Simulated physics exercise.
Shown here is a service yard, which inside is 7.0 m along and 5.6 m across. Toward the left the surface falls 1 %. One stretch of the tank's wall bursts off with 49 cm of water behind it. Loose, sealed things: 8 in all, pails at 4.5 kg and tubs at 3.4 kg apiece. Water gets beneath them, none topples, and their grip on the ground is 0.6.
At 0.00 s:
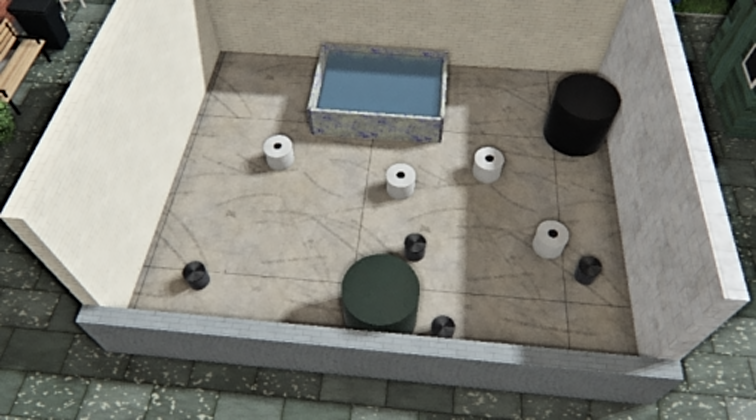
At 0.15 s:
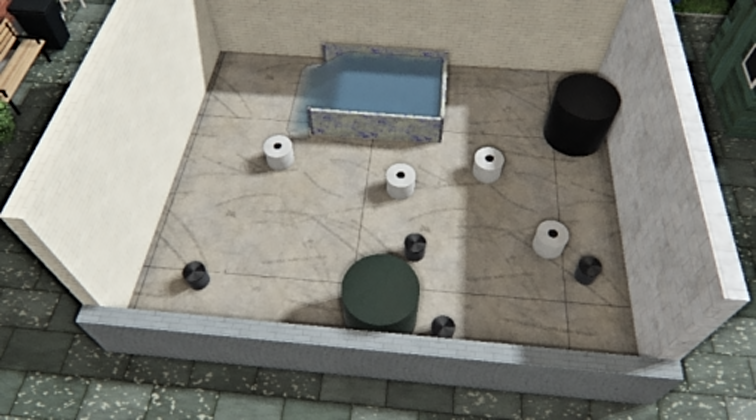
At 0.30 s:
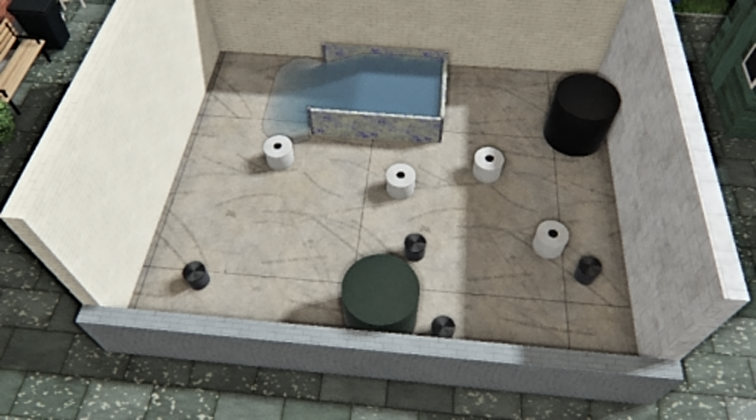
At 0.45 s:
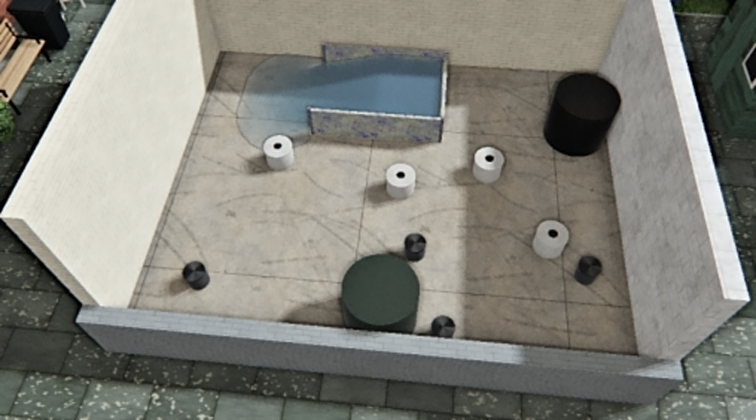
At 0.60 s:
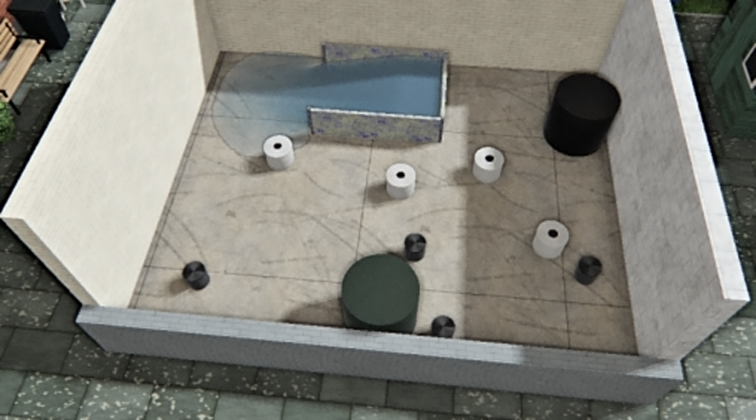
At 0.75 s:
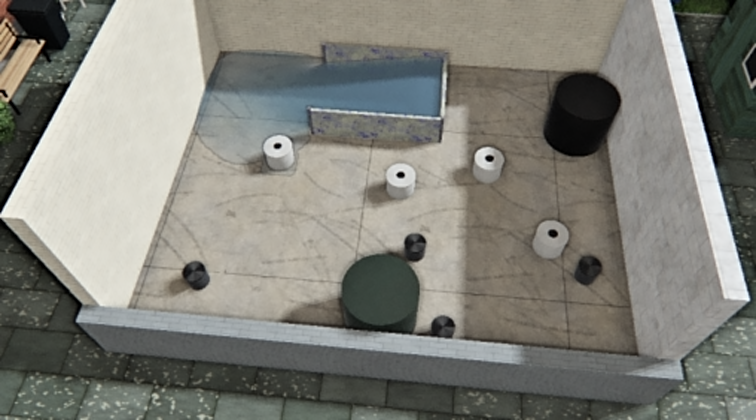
A walled yard with a tank whose left side opens, water spreading leftward across the floor while the pails and tubs stay still.
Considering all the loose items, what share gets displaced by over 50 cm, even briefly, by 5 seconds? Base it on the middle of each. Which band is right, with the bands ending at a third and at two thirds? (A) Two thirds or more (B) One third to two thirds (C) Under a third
Under a third (C).
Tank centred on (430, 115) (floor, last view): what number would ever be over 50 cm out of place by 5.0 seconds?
That would give 2.
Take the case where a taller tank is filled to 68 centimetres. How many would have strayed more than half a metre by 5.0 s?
The count would be 2.
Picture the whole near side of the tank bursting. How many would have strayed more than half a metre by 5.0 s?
You'd get 4 in that case.
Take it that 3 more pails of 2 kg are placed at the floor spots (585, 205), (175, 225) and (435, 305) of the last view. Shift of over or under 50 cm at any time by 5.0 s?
Below, above, below.
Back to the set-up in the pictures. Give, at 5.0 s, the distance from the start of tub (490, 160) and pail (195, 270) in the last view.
0 cm, then 200 cm.
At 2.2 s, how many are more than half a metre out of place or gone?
I get 0.
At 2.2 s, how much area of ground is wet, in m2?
Near 10.5 m2 in all.
After 1.1 s 0 of 8 are over 50 cm from their spots; 0 afloat.
After 2.2 s 0 of 8 are over 50 cm from their spots; 0 afloat.
After 3.5 s 1 of 8 are over 50 cm from their spots; 1 afloat.
After 5.0 s 2 of 8 are over 50 cm from their spots, and 2 have been at some point; 1 afloat.
